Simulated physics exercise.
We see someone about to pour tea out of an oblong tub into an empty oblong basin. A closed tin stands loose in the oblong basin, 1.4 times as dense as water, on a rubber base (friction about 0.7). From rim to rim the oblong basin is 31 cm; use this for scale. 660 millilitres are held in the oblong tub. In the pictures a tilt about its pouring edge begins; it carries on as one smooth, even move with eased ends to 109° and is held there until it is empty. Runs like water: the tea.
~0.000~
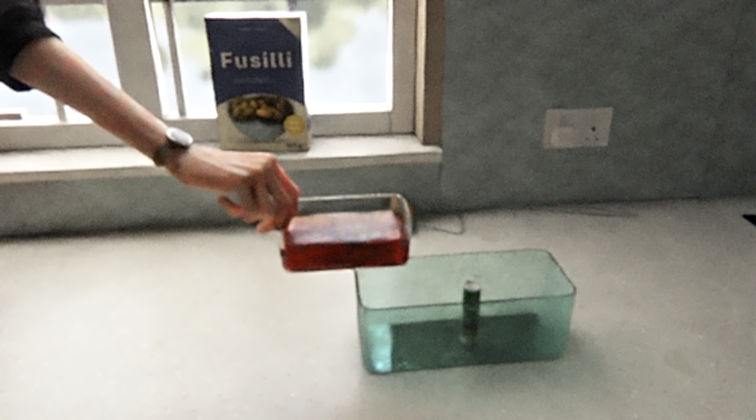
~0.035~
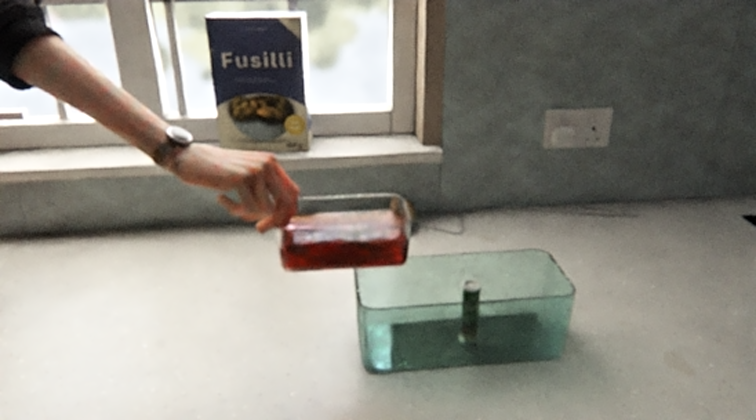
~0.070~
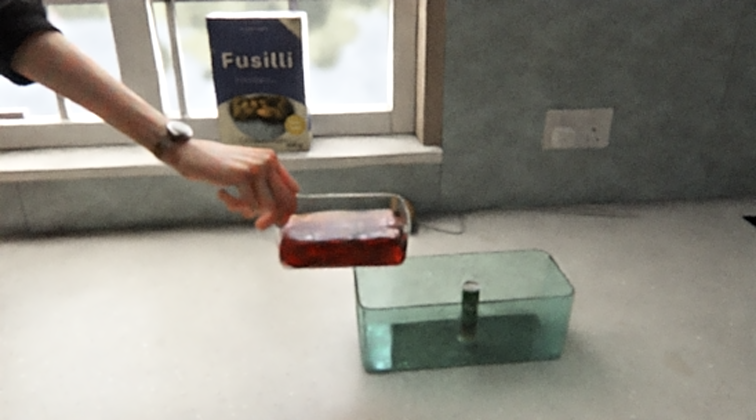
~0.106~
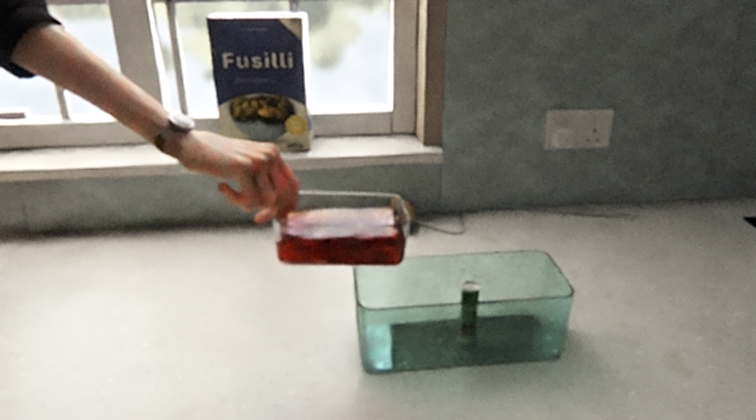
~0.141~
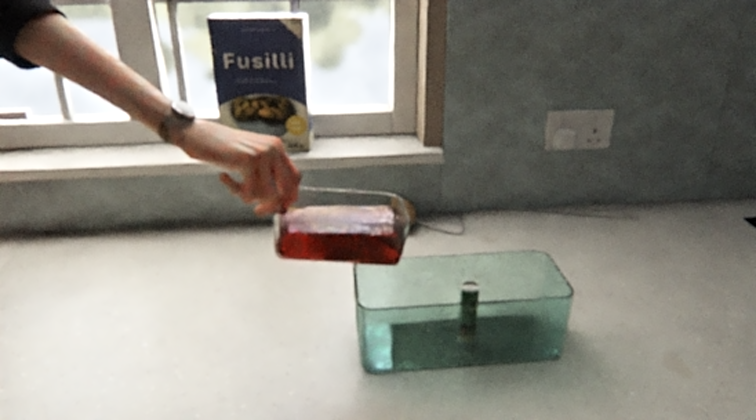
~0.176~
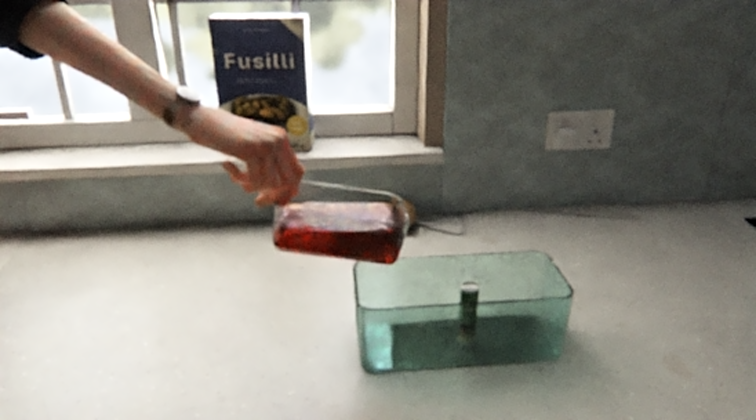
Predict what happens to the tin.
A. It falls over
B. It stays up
It stays up (B).
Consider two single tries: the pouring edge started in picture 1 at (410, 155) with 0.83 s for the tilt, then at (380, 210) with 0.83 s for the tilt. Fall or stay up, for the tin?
Run one: It does not tip. Run two: It tumbles.
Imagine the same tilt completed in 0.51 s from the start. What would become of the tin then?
Then it remains upright.
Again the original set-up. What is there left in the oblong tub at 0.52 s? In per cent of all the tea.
Roughly 44 per cent.
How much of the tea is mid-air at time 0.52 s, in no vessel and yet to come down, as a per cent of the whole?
Some 52 % is the figure.
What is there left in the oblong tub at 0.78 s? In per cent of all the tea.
Around 2 percent of it.
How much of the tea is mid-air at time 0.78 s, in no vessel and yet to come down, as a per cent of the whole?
Around 9 per cent of the liquid is in flight.
Then, 0.52 s in, the tilt is 76° and 43 per cent is still to pour; the tin stands where it began.
Then, 0.78 s in, the tilt is 108° and 2 per cent is still to pour; the tin stands where it began.
Then, 1.04 s in, the tilt is 109° and 0 per cent is still to pour; the tin stands where it began.
Then, 1.33 s in, the tilt is 109° and 0 per cent is still to pour; the tin stands where it began.
Finally, the tin stands where it began.
